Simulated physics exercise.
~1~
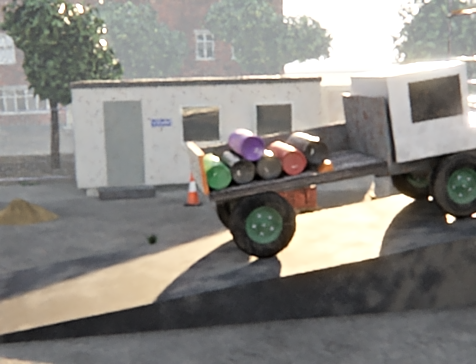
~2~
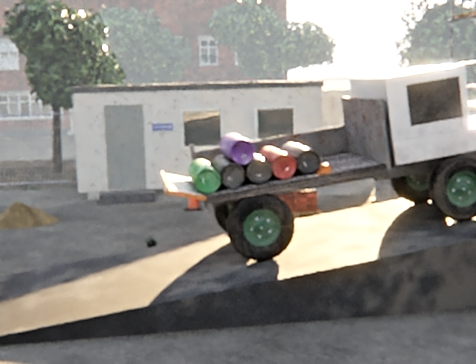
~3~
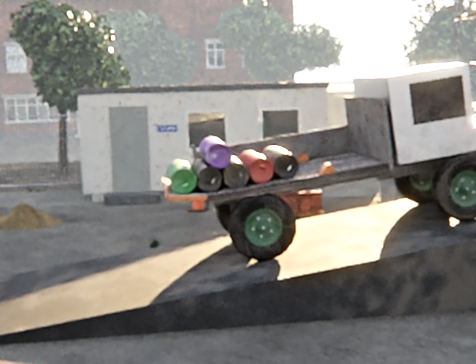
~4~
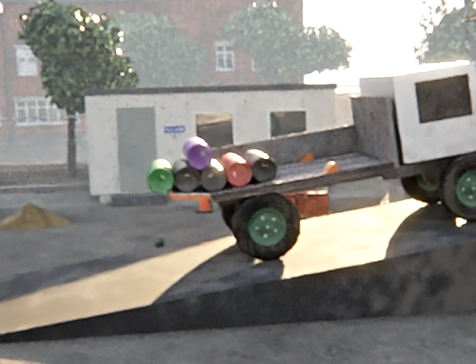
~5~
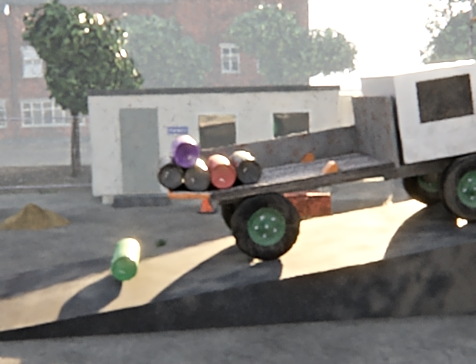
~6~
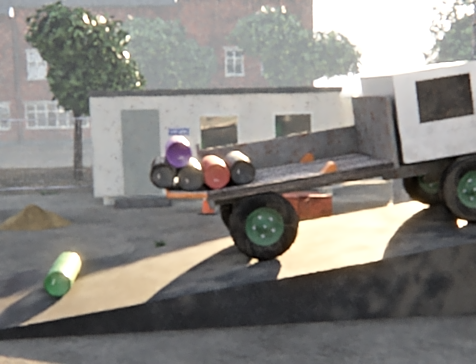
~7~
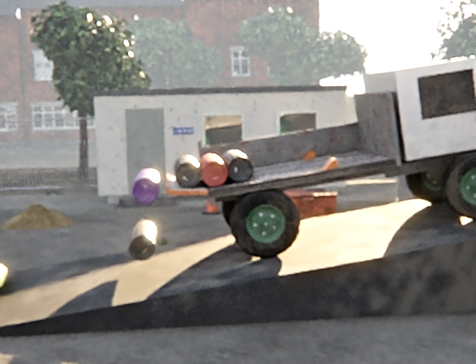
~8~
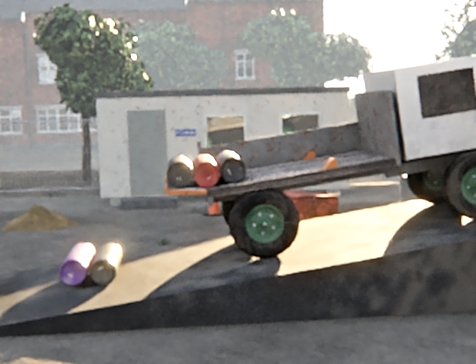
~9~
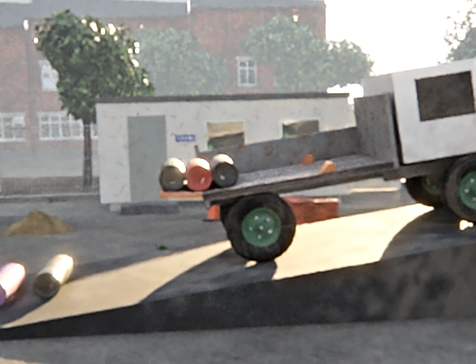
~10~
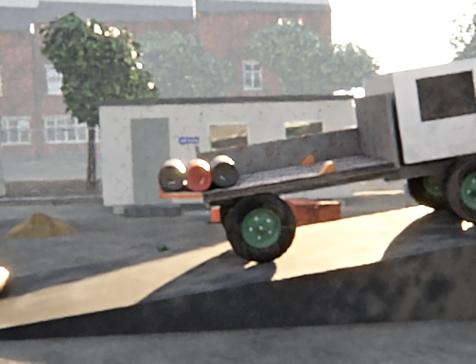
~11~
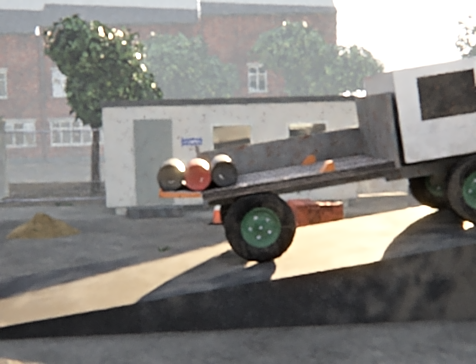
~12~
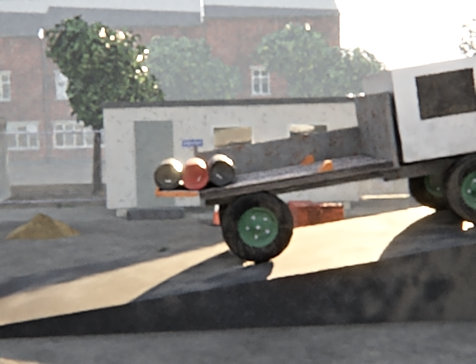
In this clip, a flatbed truck stands on a ramp as its tailgate drops and a stack of coloured cylinders rolls left; the green one falls first, then the purple and a dark one, all rolling out of view, while the red and two dark ones rest on the lowered gate.
